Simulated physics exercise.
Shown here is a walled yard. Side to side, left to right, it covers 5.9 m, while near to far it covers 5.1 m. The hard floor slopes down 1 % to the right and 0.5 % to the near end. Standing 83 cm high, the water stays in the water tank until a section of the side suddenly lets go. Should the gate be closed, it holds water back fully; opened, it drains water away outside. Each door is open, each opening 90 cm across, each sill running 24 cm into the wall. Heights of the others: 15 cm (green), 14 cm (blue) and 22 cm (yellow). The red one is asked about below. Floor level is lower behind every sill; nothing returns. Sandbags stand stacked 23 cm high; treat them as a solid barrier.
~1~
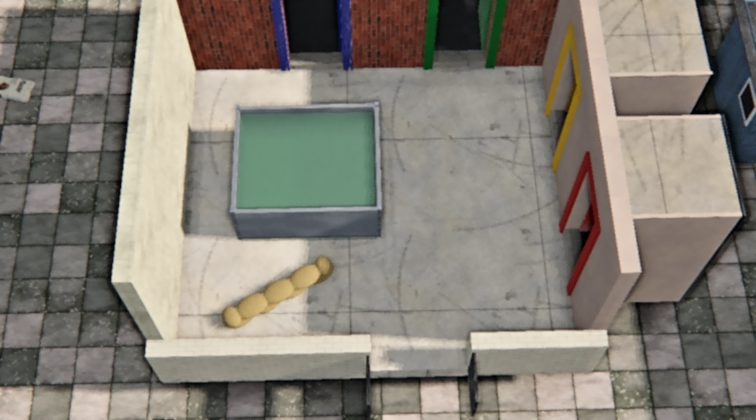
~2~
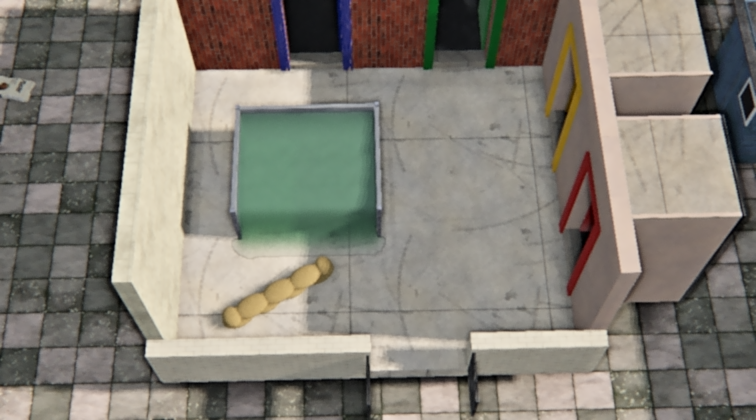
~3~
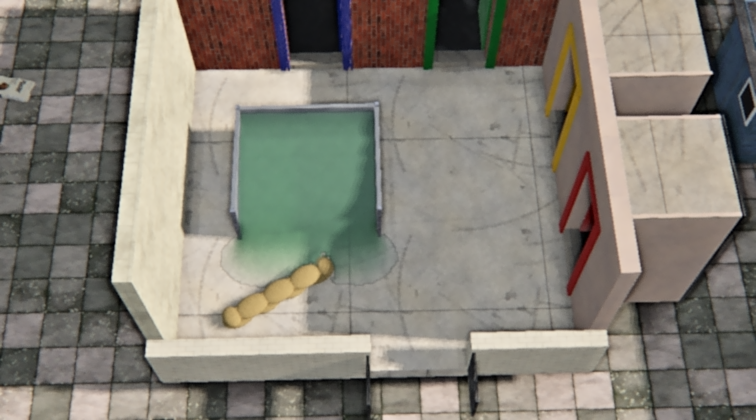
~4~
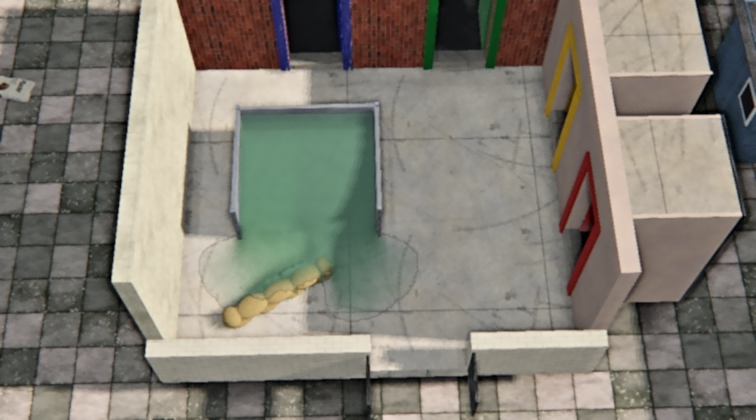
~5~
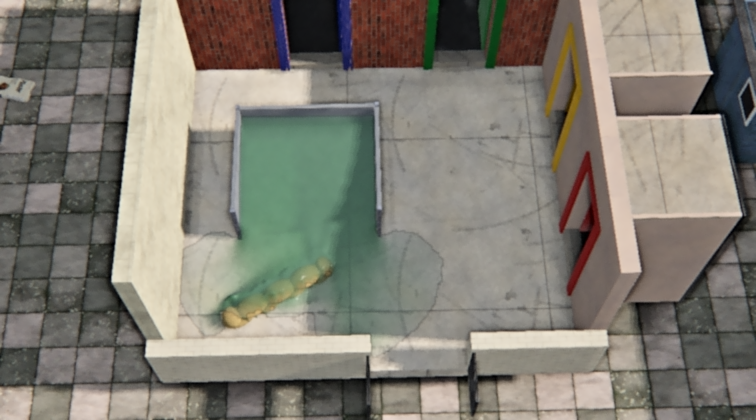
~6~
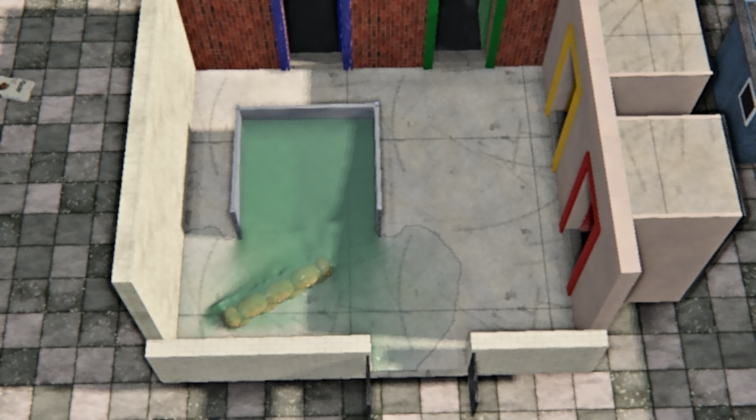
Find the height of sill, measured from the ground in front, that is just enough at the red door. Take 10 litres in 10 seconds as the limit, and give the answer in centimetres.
Roughly 18 cm is just enough.
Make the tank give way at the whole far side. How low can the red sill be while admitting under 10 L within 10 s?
The answer is some 13.5 cm.
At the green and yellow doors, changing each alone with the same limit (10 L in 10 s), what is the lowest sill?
Close to 10.5 cm (green) and close to 12.5 cm (yellow).
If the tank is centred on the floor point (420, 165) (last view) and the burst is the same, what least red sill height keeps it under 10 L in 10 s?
Minimum: Approx. 15 cm.
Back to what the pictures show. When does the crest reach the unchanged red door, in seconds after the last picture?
Approximately 3.5 s.
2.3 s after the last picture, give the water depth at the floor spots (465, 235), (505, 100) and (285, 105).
Roughly 1, 0 and 0 centimetres.
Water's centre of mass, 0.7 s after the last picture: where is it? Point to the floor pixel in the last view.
Centre estimate: (299, 252) px, approximately.
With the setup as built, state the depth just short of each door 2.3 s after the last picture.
Lab note, depth in cm: Green 0; blue 0; yellow 0; red 6.
Then, 0.7 s after the last picture water covers 35 % of the floor, deepest (57 cm) near (191, 323); it has not reached the red door.
Then, 2.3 s after the last picture water covers 55 % of the floor, deepest (32 cm) near (569, 350); 6 cm at the red door, 0 litres in over its 16 cm sill.
Then, 9.3 s after the last picture water covers 95 % of the floor, deepest (14 cm) near (554, 229); 8 cm at the red door, 19 litres in over its 16 cm sill.
At the red door as built, the water peaked near 24 cm, 3.7 s after the last picture.
Run again over the same 10 s with other heights there, 17 litres in over 16.5 cm, 2 litres over 23 cm. The limit of 10 litres is kept from about 18 cm up.
